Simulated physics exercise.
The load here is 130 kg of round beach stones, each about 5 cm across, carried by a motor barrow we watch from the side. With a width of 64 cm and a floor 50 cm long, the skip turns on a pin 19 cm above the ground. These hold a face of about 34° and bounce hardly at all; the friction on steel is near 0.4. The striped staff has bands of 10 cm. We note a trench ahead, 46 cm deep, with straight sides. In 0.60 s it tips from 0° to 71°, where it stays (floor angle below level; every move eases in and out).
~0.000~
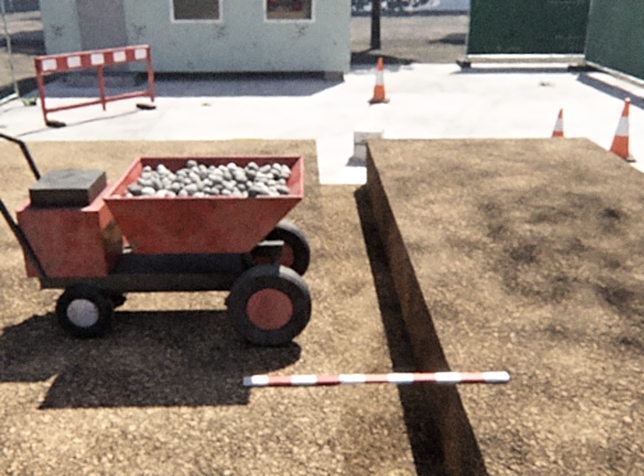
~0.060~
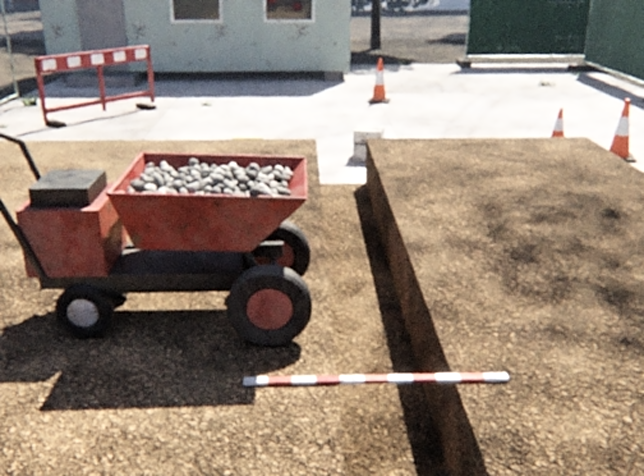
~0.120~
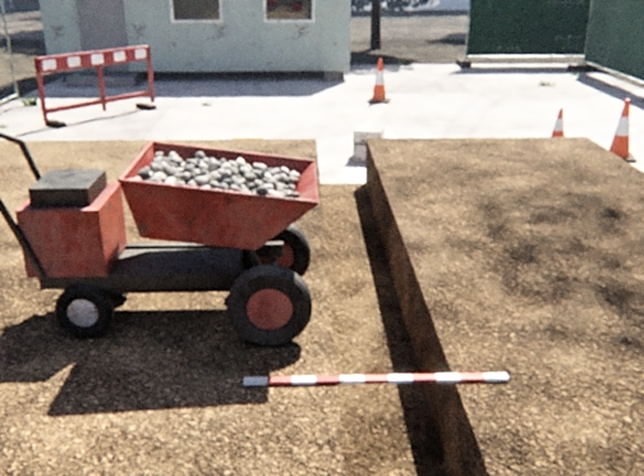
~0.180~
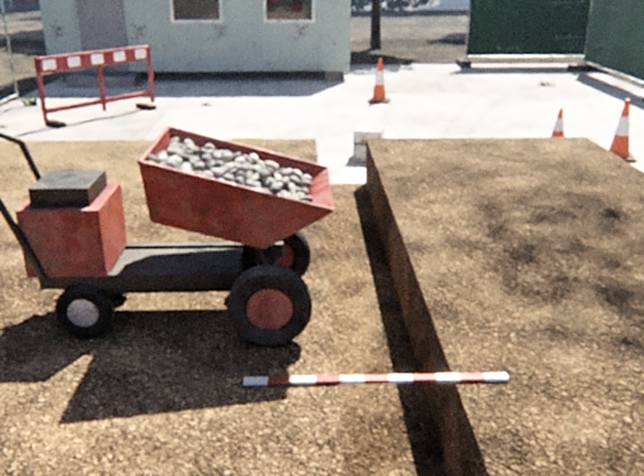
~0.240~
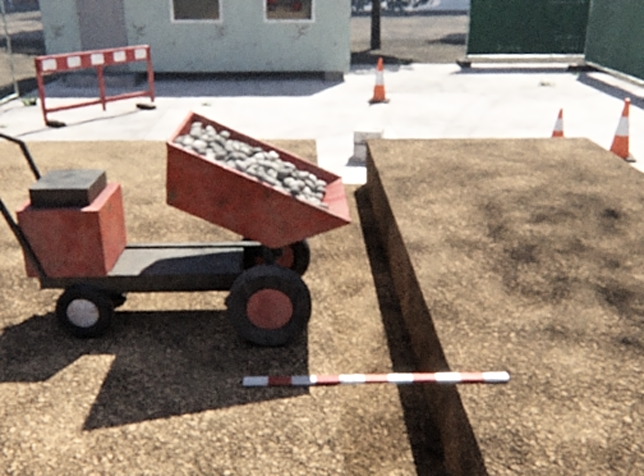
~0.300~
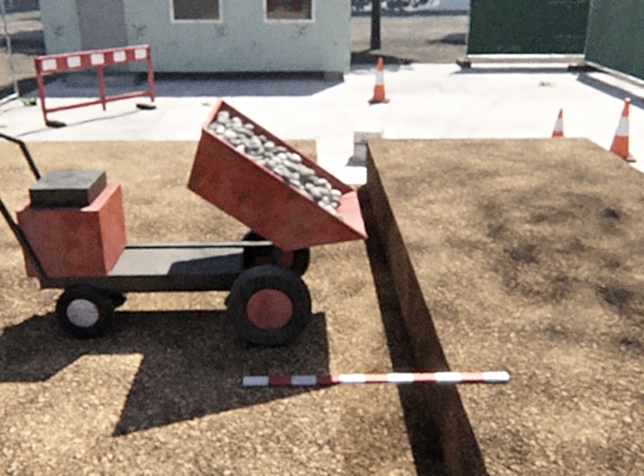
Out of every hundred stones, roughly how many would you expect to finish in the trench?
Close to 38 in every hundred.
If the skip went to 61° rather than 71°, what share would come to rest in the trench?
In that case some 45 per cent.
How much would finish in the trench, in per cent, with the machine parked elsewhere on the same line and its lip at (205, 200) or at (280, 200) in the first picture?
First some 100, then 60 per cent.
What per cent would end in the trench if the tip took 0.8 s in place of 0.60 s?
Probably about 45 in a hundred.
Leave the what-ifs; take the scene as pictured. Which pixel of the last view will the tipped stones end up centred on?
Centre estimate: Around (466, 306).
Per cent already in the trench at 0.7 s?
About 25%.
After 0.4 s the floor is at 60°; 100 % in the skip; the foremost stones are at (374, 243).
After 0.7 s the floor is at 71°; 57 % in the skip, 24 % in the trench, 19 % past the trench; the foremost stones are at (471, 312).
After 1.0 s the floor is at 71°; 4 % in the skip, 33 % in the trench, 63 % past the trench; the foremost stones are past the picture's edge.
After 3.0 s the floor is at 71°; 0 % in the skip, 38 % in the trench, 62 % past the trench; the foremost stones are past the picture's edge.
